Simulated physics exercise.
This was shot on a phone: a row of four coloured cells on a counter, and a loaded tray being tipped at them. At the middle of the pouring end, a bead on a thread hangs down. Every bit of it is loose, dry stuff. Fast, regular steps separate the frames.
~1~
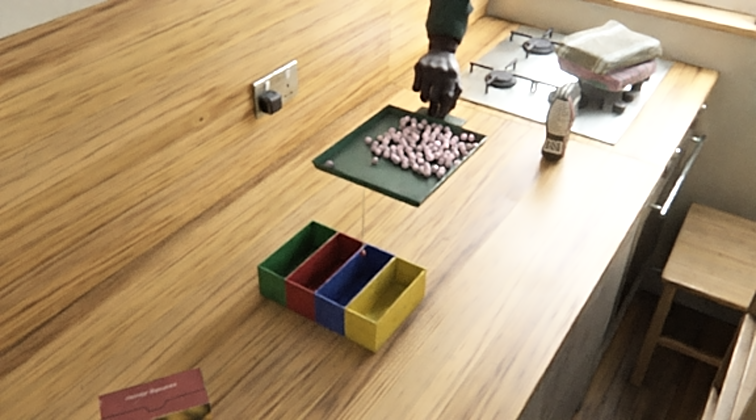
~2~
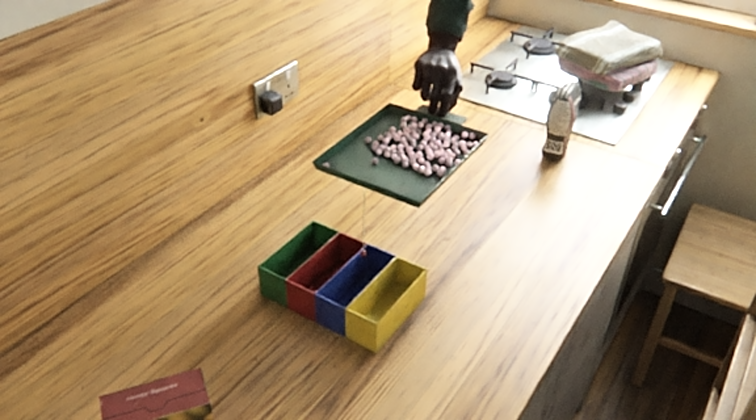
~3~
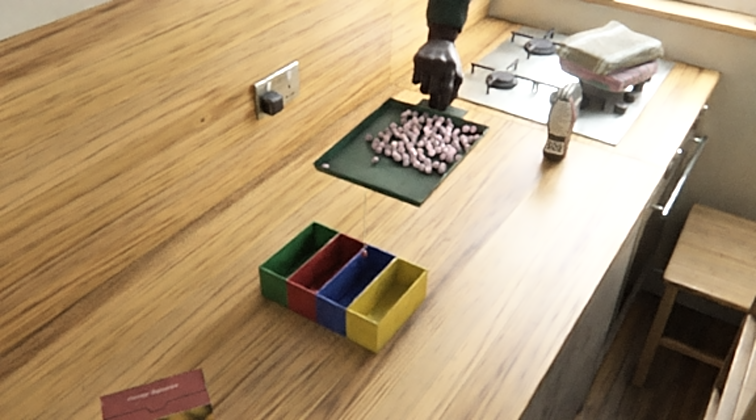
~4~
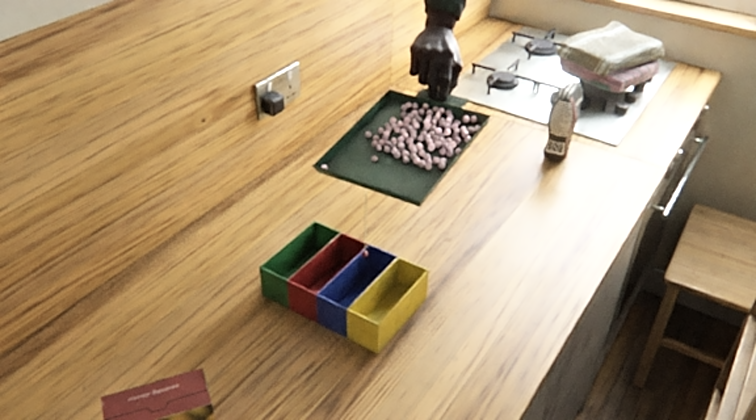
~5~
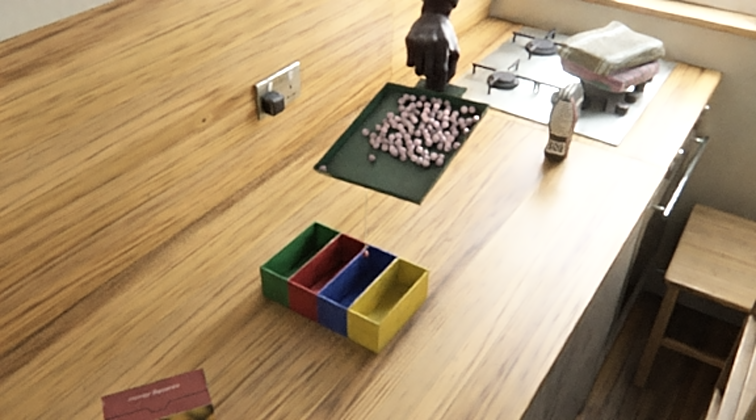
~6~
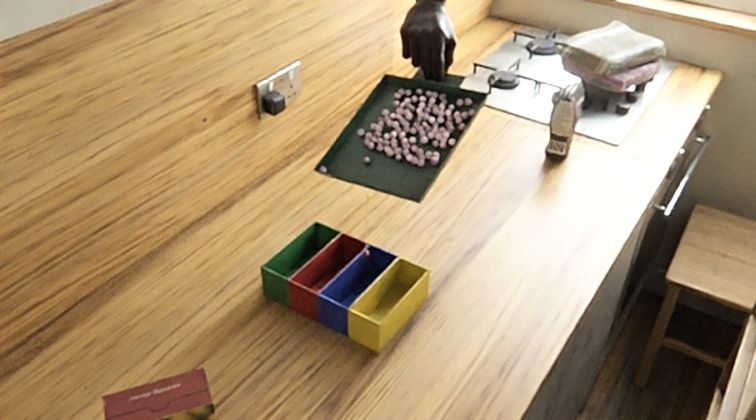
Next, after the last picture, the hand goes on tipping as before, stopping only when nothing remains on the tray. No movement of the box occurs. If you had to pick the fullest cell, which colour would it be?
It would be green.
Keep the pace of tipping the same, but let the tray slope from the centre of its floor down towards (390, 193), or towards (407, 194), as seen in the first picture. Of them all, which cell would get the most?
First yellow, then the yellow cell.
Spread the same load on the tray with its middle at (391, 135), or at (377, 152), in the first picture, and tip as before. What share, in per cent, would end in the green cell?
It would be roughly 50 per cent for the first and roughly 50 per cent for the second.
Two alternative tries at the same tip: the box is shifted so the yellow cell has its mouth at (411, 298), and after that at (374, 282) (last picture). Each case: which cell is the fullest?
You'd see the green one win the first time and the cell in red win the second.
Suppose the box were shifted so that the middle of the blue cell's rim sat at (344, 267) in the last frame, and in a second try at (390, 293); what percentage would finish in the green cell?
10, then 30 %.
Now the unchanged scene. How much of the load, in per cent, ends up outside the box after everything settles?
Some 20 per cent.
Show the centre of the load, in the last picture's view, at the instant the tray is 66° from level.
Somewhere around pixel (325, 194) in the last picture.
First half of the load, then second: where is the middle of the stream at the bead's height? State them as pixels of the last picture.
The leading part at (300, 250), the rest of it at (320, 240).
Just after the last frame, tray tipped steeply; roughly half on the tray; about a tenth in the green cell; about a tenth in the red cell; just a few in the blue cell; roughly a quarter falling or outside the box.
A moment on, tray tipped past a quarter turn; just a few on the tray; roughly half in the green cell; roughly a third in the red cell; about a tenth in the blue cell; roughly a quarter falling or outside the box.
Further on, tray tipped past a quarter turn; roughly half in the green cell; roughly a third in the red cell; about a tenth in the blue cell; about a tenth falling or outside the box.
When it is over, tray tipped past a quarter turn; roughly half in the green cell; roughly a third in the red cell; about a tenth in the blue cell; not one in the yellow cell; about a tenth outside the box.
